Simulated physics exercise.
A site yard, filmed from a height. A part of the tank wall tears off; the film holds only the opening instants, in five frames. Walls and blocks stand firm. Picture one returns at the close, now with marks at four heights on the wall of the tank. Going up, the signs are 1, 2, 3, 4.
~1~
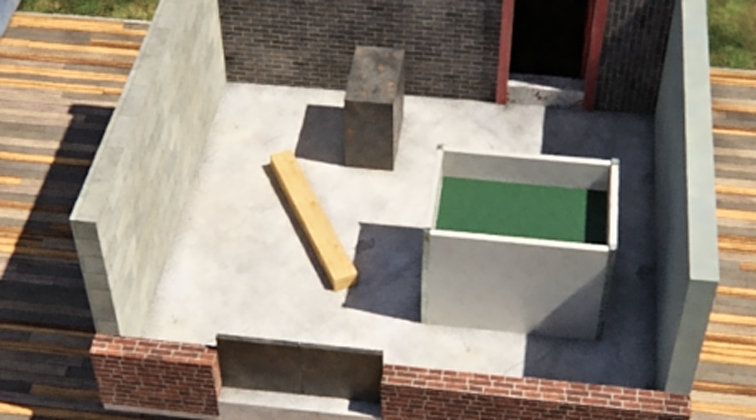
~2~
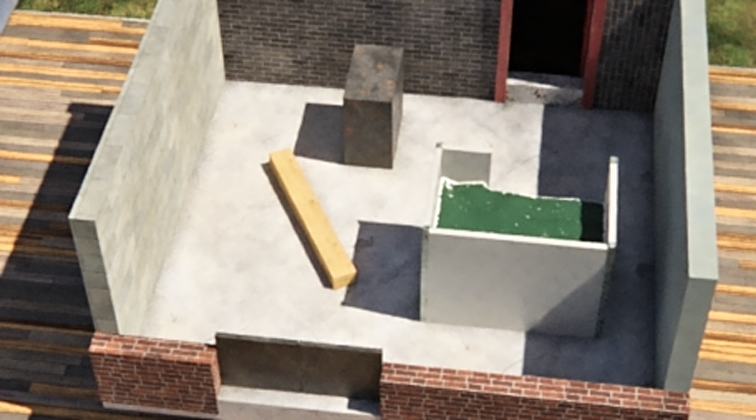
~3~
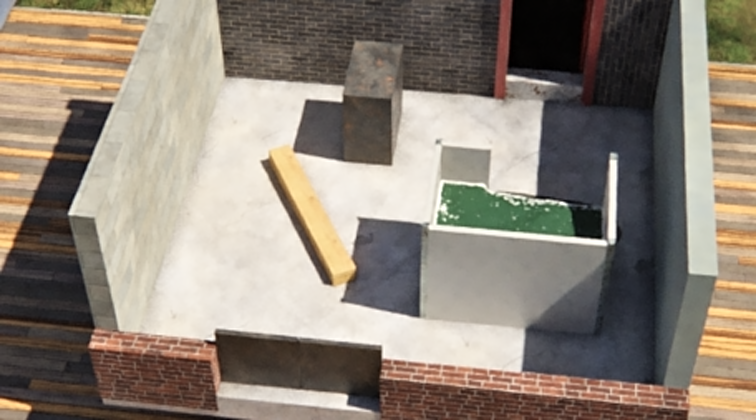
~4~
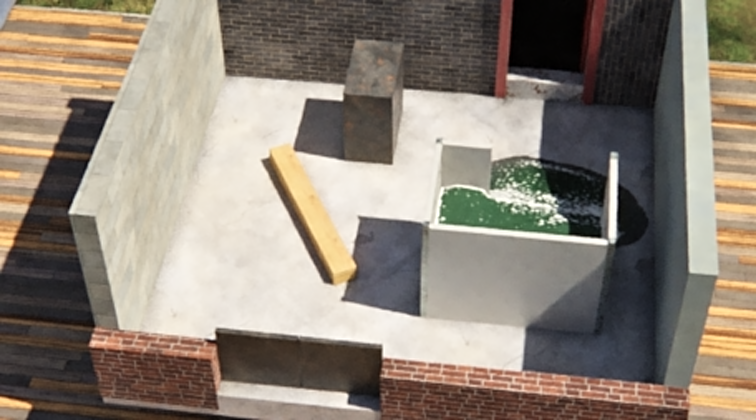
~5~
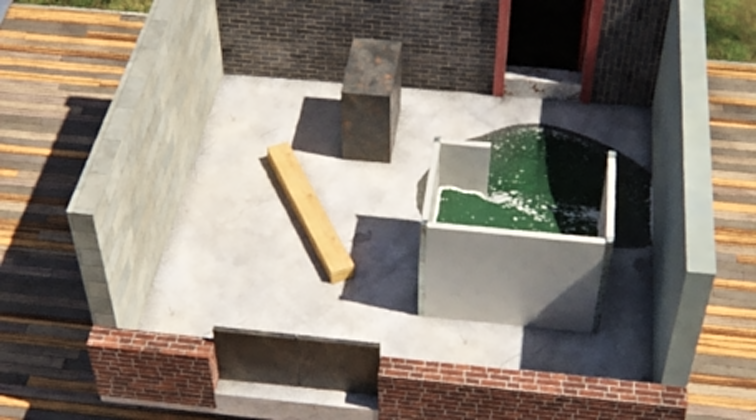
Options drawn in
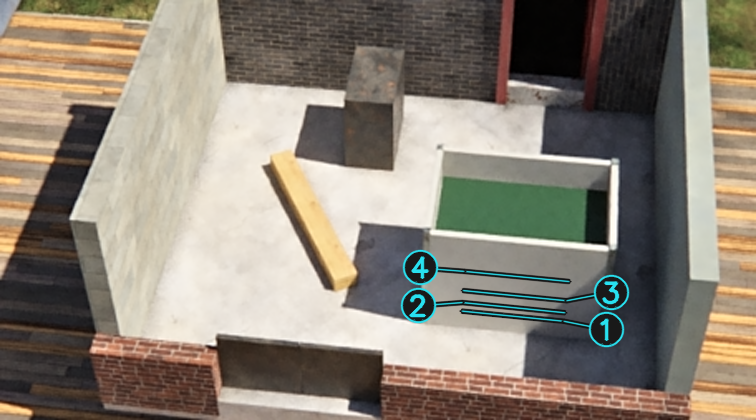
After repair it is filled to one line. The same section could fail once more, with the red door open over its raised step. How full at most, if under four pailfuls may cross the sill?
3.
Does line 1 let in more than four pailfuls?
No.
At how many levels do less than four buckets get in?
Three.
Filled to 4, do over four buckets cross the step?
Yes.
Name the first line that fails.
That would be 4.
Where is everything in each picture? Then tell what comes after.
In the first frame, water in the tank at rest, its middle at (521, 222); foot of the red doorway at (544, 106); shut gate at (300, 351).
In the second frame, water covers 2 % of the ground, its front hidden from here.
In the third frame, water covers 5 % of the ground, its front hidden from here.
In the fourth frame, water covers 10 % of the ground, its front hidden from here.
In the fifth frame, water covers 18 % of the ground, its front hidden from here.
In cyan, 1 at (512, 316); 2 at (513, 307); 3 at (514, 295); 4 at (516, 276); from the bottom up 1, 2, 3, 4.
For line 1, nothing gets over.
For line 2, nothing gets over.
For line 3, a splash gets over, under a bucket.
For line 4, about 9 bucketfuls get in.
